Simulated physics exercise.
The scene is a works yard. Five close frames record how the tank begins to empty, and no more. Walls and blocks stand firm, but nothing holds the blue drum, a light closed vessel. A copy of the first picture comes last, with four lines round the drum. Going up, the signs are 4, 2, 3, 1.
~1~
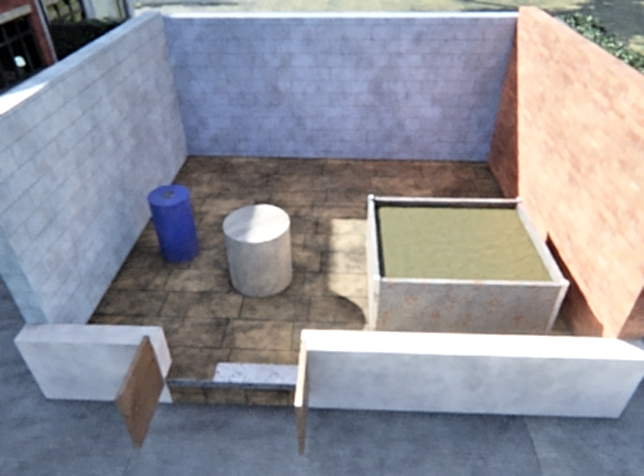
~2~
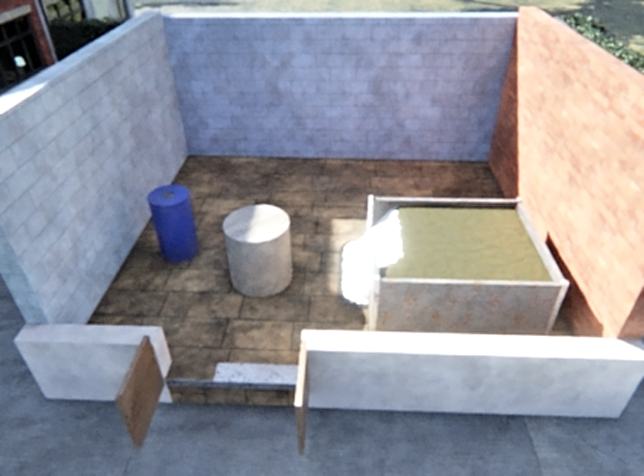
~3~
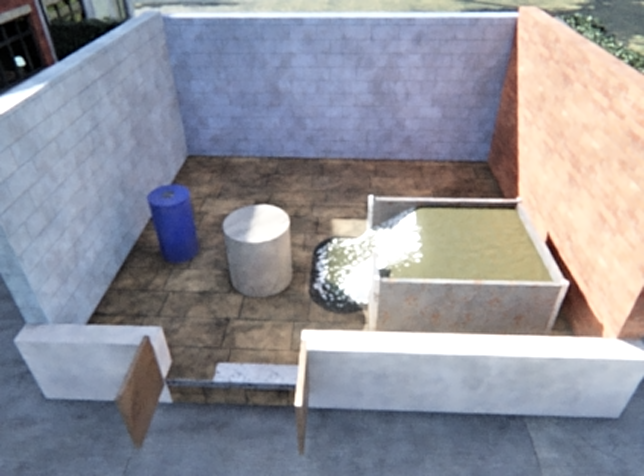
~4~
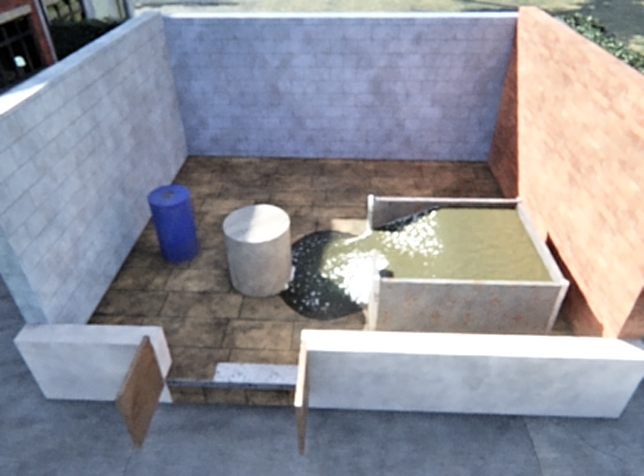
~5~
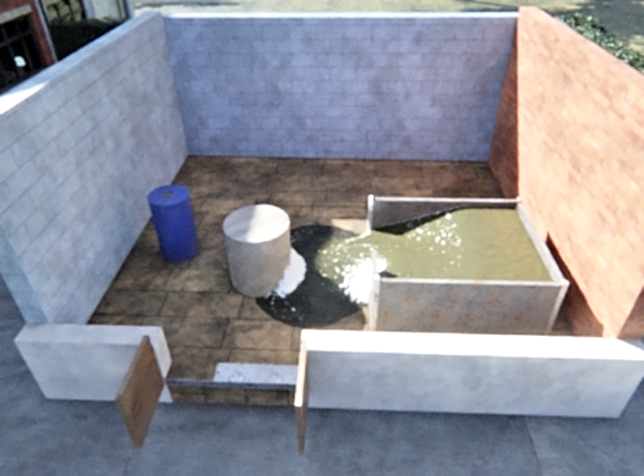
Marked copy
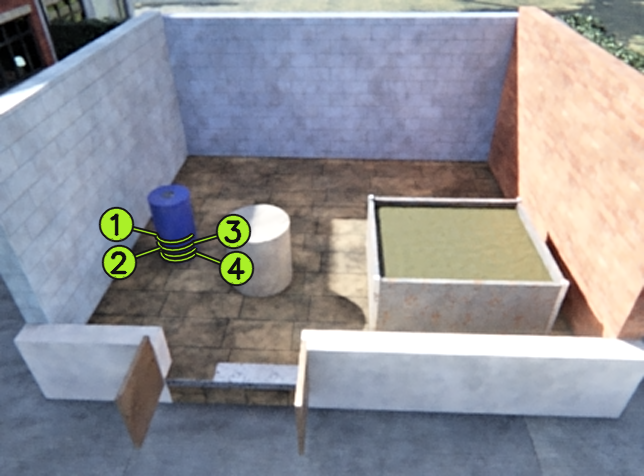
Murky water burst from the left side of the full square tank, foamed white onto the brown paved floor, then spread leftward in a dark pool, reaching the pale round block near the blue drum.
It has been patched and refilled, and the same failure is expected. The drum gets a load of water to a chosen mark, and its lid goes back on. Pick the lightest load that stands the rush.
Use mark 2.
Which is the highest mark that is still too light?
That is mark 4.
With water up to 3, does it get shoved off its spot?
No.
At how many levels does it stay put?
Three.
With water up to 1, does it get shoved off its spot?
No, that is safe.
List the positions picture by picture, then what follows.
In the first picture, lid of the blue drum at (168, 195); tank full, its middle at (455, 241); open gate at (232, 332).
In the second picture, 2 % of the ground under water, its edge towards the drum at (345, 252).
In the third picture, 4 % of the ground under water, its edge towards the drum at (322, 251).
In the fourth picture, 7 % of the ground under water, its edge towards the drum at (292, 298).
In the fifth picture, lid of the blue drum at (168, 195); 9 % of the ground under water, its edge towards the drum at (287, 297).
In lime, 1 at (170, 242); 2 at (173, 256); 3 at (172, 250); 4 at (174, 260); from the bottom up 4, 2, 3, 1.
With 1, it does not move.
With 2, it does not move.
With 3, it does not move.
With 4, it is pushed about twice its own width away.
